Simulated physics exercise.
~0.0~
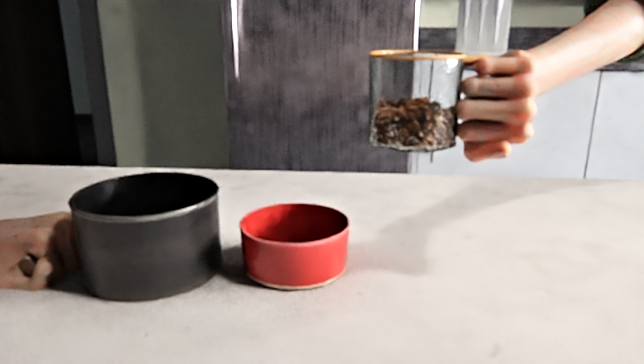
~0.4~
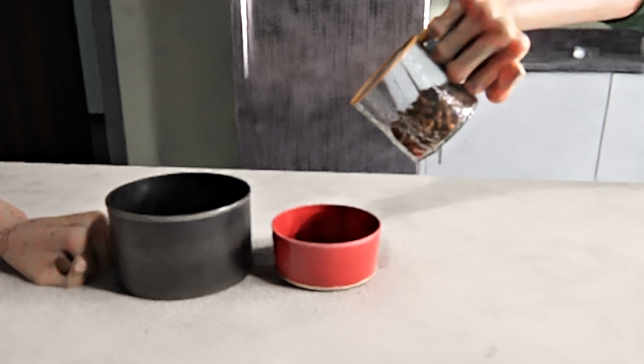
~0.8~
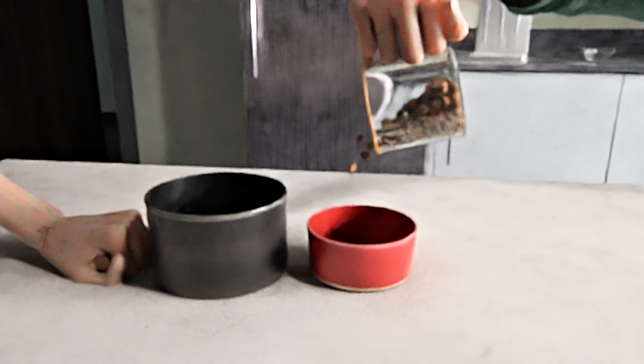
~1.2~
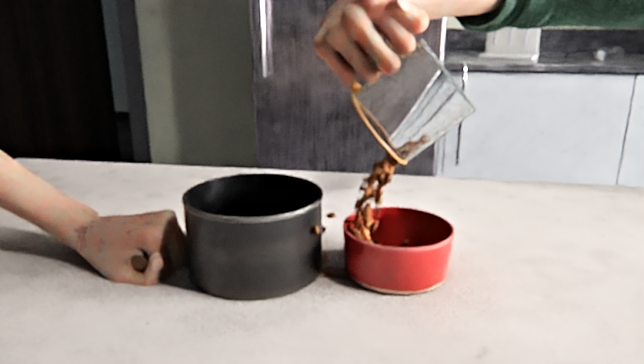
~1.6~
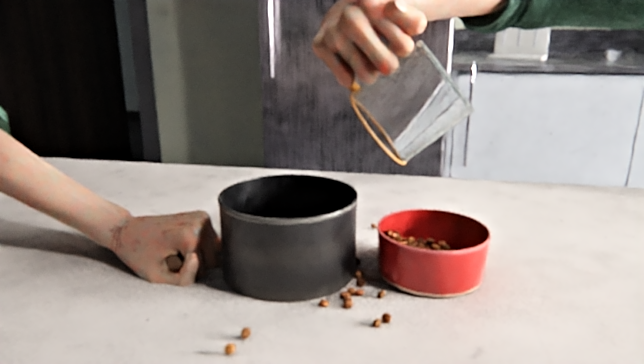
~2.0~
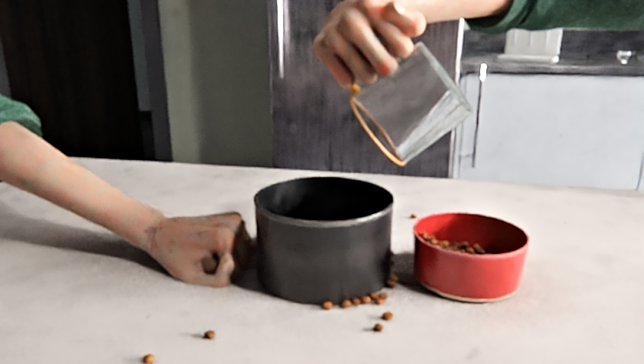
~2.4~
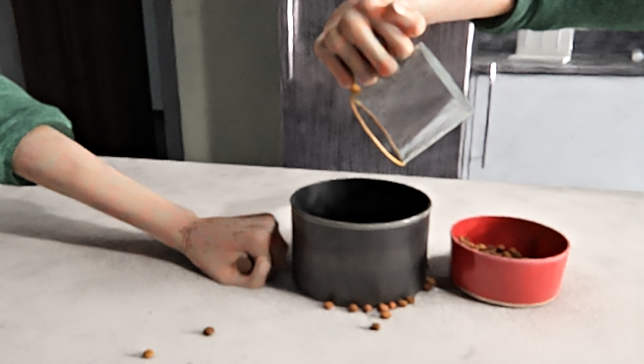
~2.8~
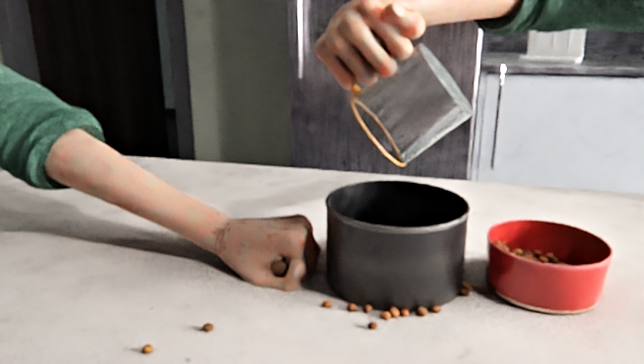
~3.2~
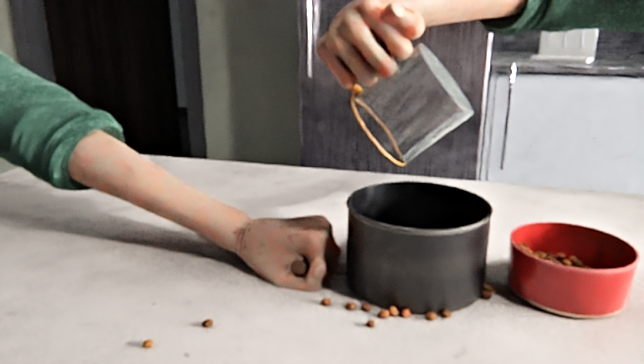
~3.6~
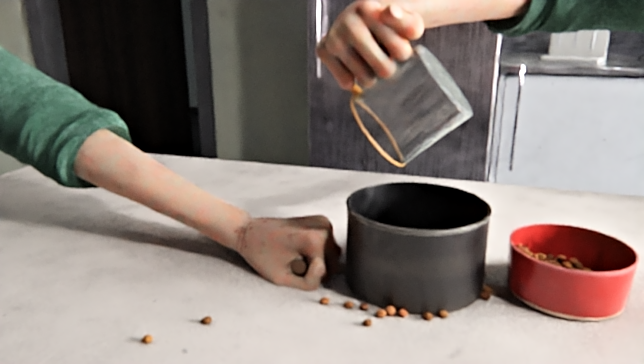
A hand tipped a clear cup of brown kibble over a red dish, and most of it landed inside while a few bits scattered on the table, as another hand pushed the black pot and dish to the right, then stopped.
